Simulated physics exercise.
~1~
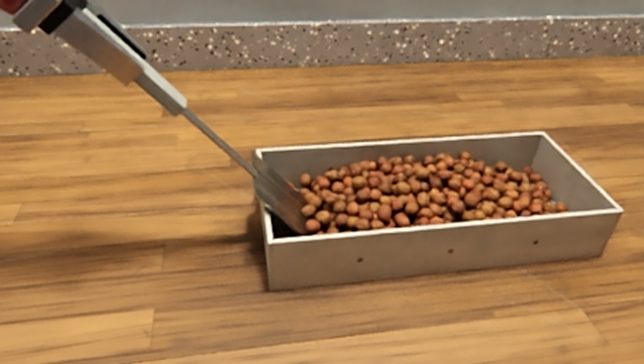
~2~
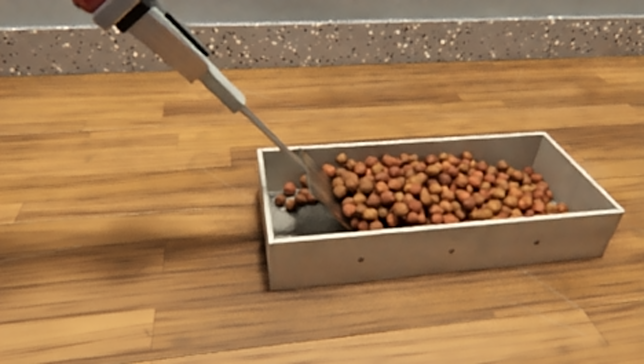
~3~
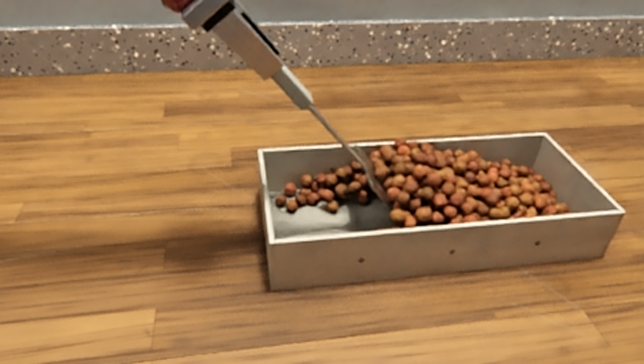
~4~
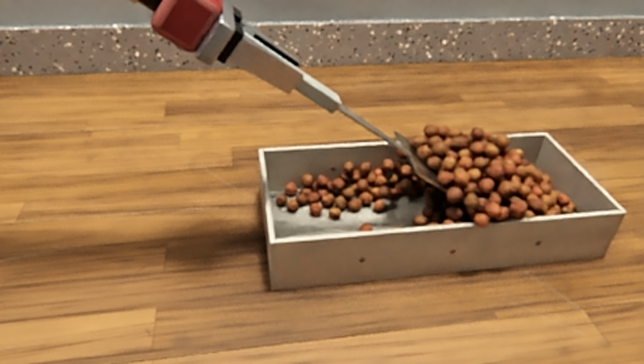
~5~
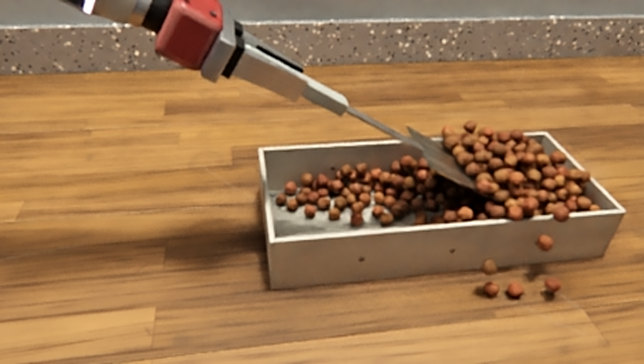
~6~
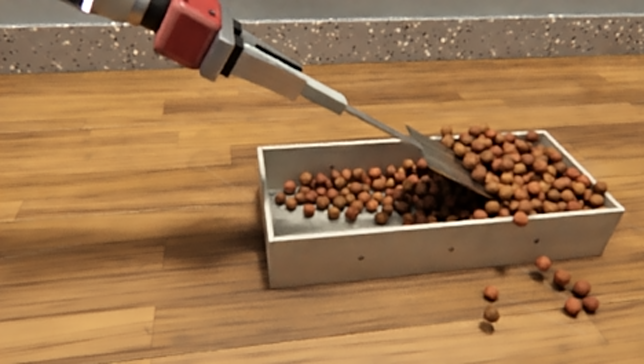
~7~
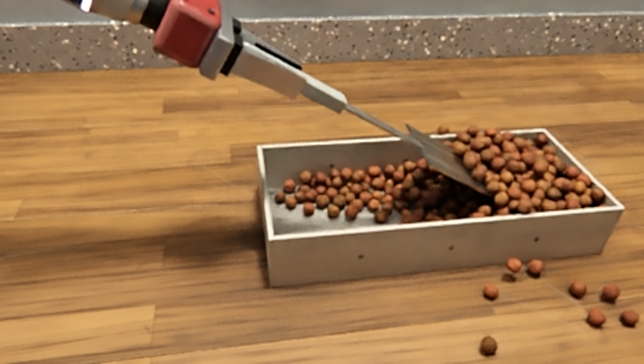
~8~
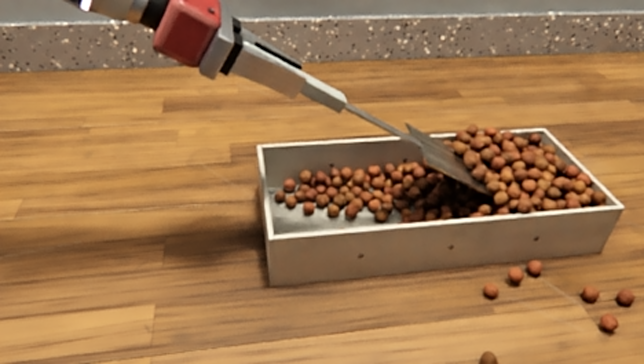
A robotic arm pushed a flat metal paddle rightward through a pale tray of hazelnuts, heaping them toward the right end, then tilted flatter and stopped as a few spilled over the front edge and rolled across the wooden table, most staying inside.
